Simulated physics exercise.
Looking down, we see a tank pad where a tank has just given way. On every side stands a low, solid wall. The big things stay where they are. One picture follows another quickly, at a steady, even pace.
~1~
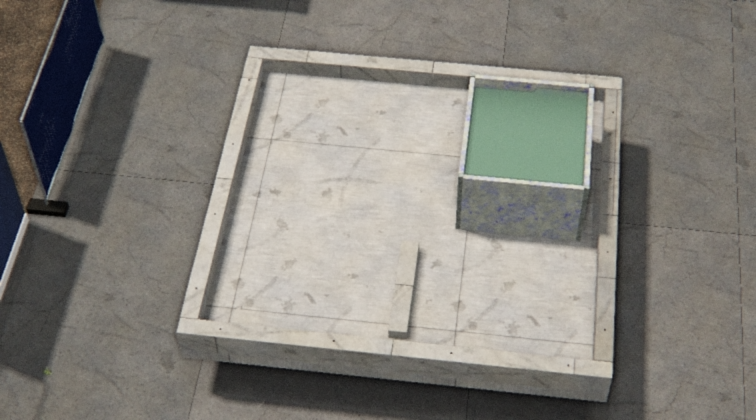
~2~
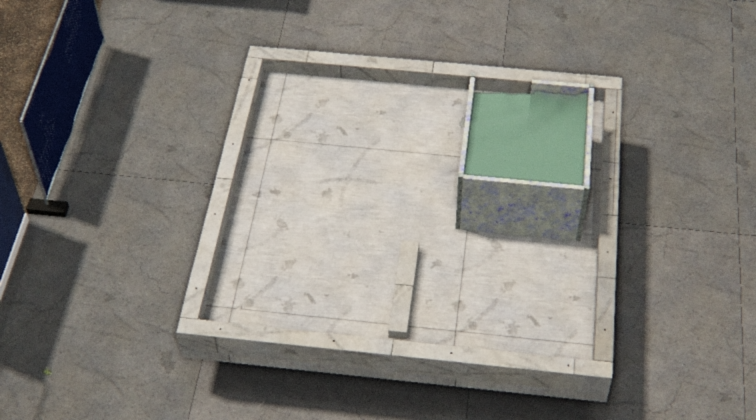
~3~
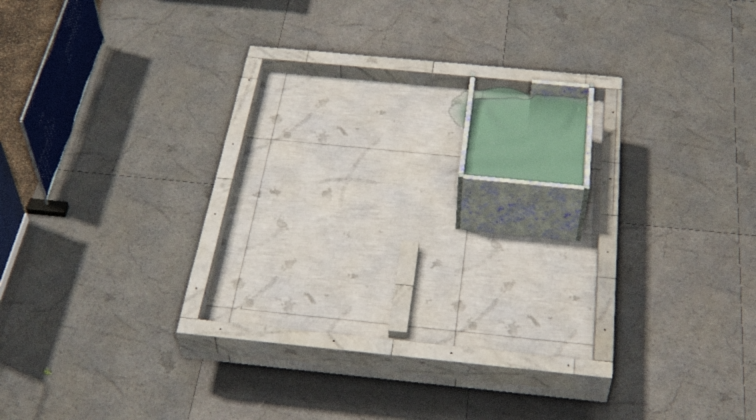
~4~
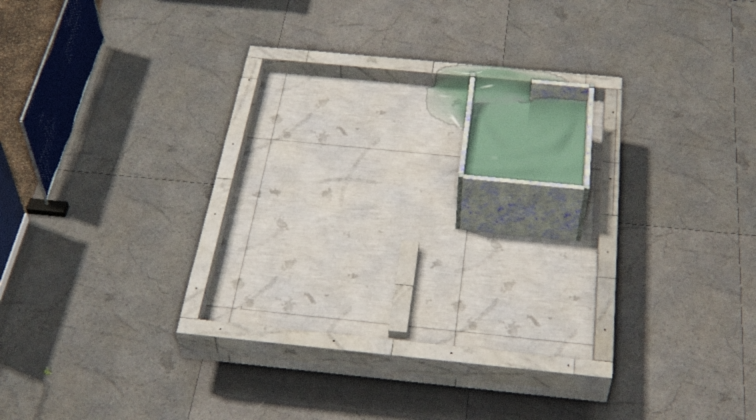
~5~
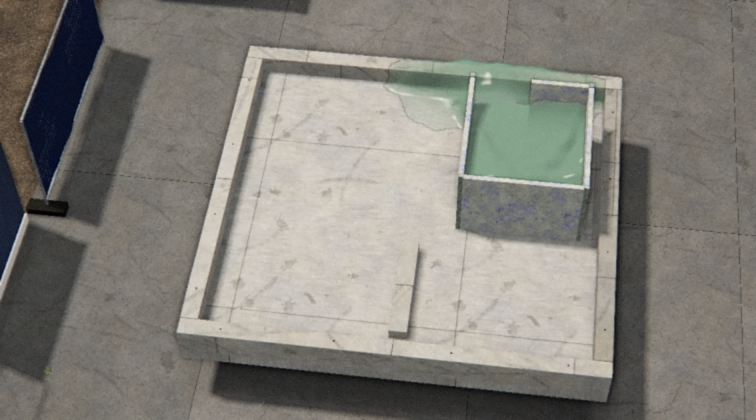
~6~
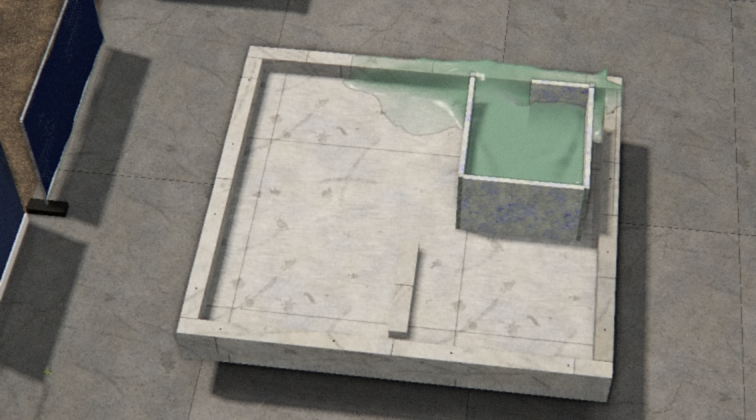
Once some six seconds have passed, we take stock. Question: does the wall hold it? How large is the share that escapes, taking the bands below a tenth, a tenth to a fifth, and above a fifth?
Judging by that, the escape is heavy, beyond a fifth.
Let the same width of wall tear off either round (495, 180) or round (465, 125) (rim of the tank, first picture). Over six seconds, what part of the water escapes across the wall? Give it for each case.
First case near 12 percent, second near 4 percent.
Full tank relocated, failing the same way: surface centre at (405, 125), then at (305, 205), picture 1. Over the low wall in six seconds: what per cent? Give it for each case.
Note: Try one close to 22 in a hundred, try two close to 14.
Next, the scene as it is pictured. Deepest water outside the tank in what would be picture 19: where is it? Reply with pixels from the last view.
Point to roughly (501, 95).
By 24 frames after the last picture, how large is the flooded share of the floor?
About 75 per cent.
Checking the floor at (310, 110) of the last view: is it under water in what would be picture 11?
Following the spread, that spot ends up waterlogged.
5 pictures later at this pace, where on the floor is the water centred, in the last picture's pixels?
The spot I would choose is (494, 158).
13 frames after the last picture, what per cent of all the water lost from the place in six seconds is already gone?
Roughly 90 percent.
A moment on, water covers 20 % of the floor; the low wall has let 8 % over.
Next, water covers 25 % of the floor; the low wall has let 13 % over.
Then, water covers 50 % of the floor; the low wall has let 23 % over.
Later, water covers 65 % of the floor; the low wall has let 25 % over.
In the end, water covers 80 % of the floor; the low wall has let 25 % over.
